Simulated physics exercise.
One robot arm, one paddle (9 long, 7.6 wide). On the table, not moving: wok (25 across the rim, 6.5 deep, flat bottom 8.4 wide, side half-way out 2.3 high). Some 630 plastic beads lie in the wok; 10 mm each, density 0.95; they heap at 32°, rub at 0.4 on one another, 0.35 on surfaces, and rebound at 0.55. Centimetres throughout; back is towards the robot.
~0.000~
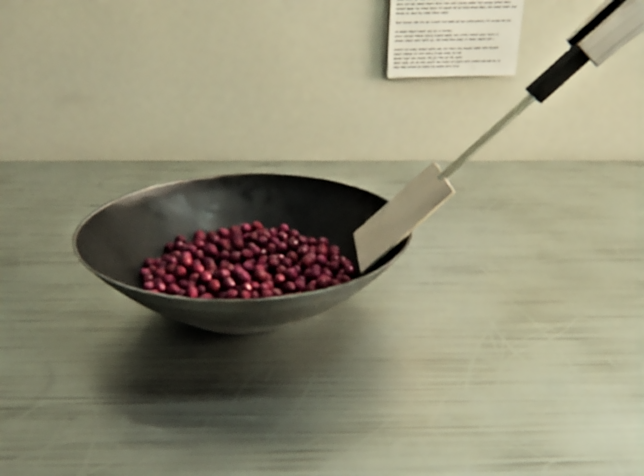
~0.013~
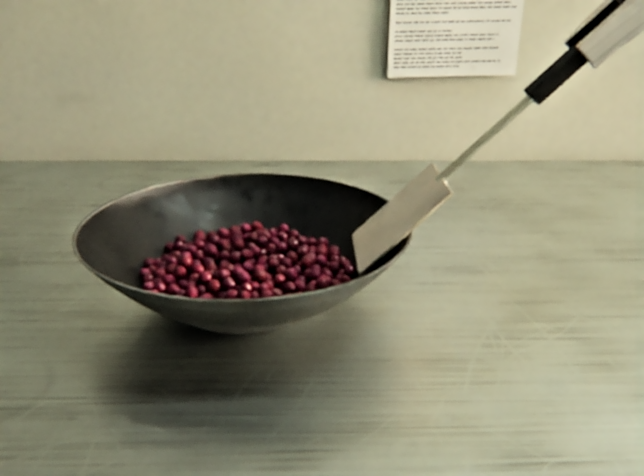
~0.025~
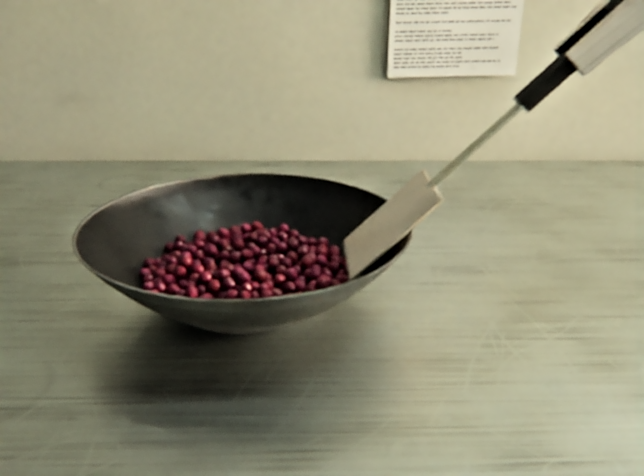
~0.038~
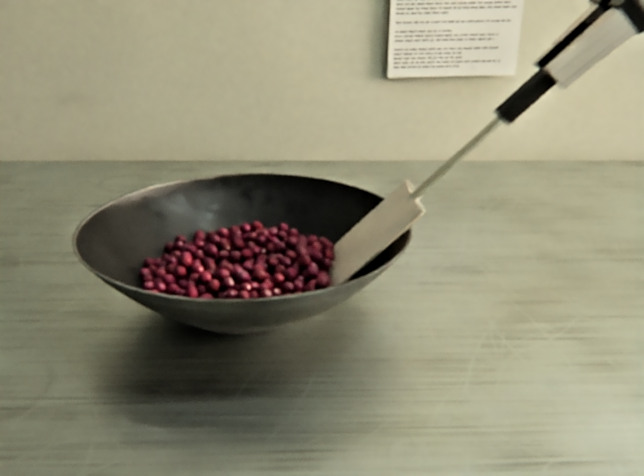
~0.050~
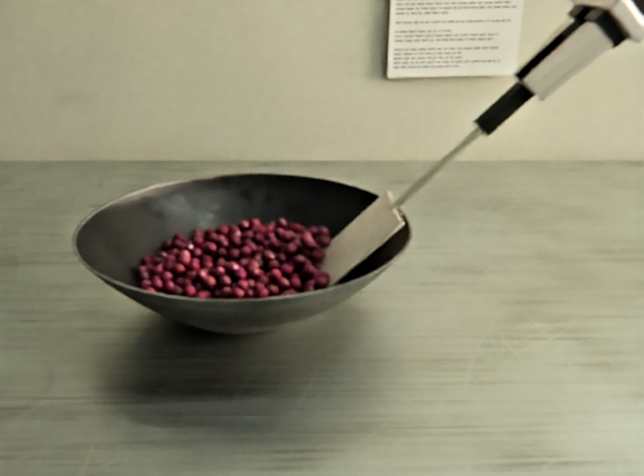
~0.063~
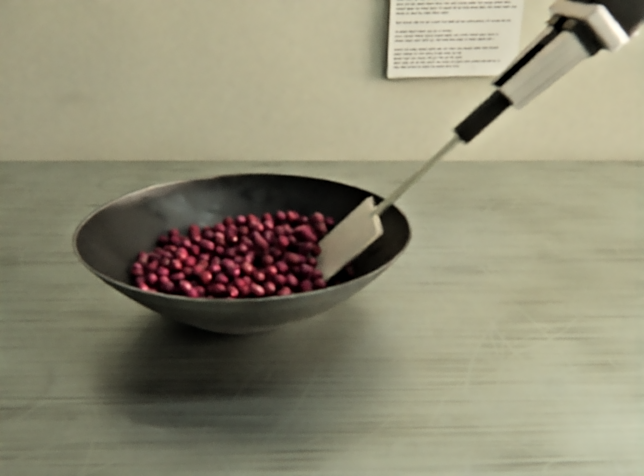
On a greyish table, a robot arm's flat paddle slid down and left from the right rim into a dark wok, nudging the heap of deep red beads slightly leftward while the wok stayed still.
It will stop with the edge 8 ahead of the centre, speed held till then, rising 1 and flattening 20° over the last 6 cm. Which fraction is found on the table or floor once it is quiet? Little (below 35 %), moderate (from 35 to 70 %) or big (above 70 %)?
A moderate share, from 35 to 70 %, ends on the table or floor.
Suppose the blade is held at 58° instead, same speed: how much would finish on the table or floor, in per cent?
Then about 50 per cent.
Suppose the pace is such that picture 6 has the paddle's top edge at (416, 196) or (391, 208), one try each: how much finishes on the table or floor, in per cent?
About 10 and 35 per cent.
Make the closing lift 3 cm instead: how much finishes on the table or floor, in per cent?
Some 45 per cent.
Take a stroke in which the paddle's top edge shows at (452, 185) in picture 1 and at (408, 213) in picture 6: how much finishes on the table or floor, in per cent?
Some 25 per cent.
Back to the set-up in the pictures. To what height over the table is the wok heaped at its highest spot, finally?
About 6.0 cm.
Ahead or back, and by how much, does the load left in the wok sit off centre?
About 3.0 cm ahead.
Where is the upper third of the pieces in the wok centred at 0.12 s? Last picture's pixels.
Around (182, 238).
After 0.09 s, sloping 45°, highest piece 8 above the table; 632 in the wok.
After 0.12 s, sloping 39°, highest piece 9 above the table; 632 in the wok.
After 0.34 s, sloping 25°, highest piece 13 above the table; 336 in the wok, 105 on the table or floor, 191 on the blade or in flight.
After 1.39 s, sloping 25°, highest piece 5 above the table; 335 in the wok, 297 on the table or floor.
In the end, 335 in the wok, 297 on the table or floor. That is 47 % on the table or floor.
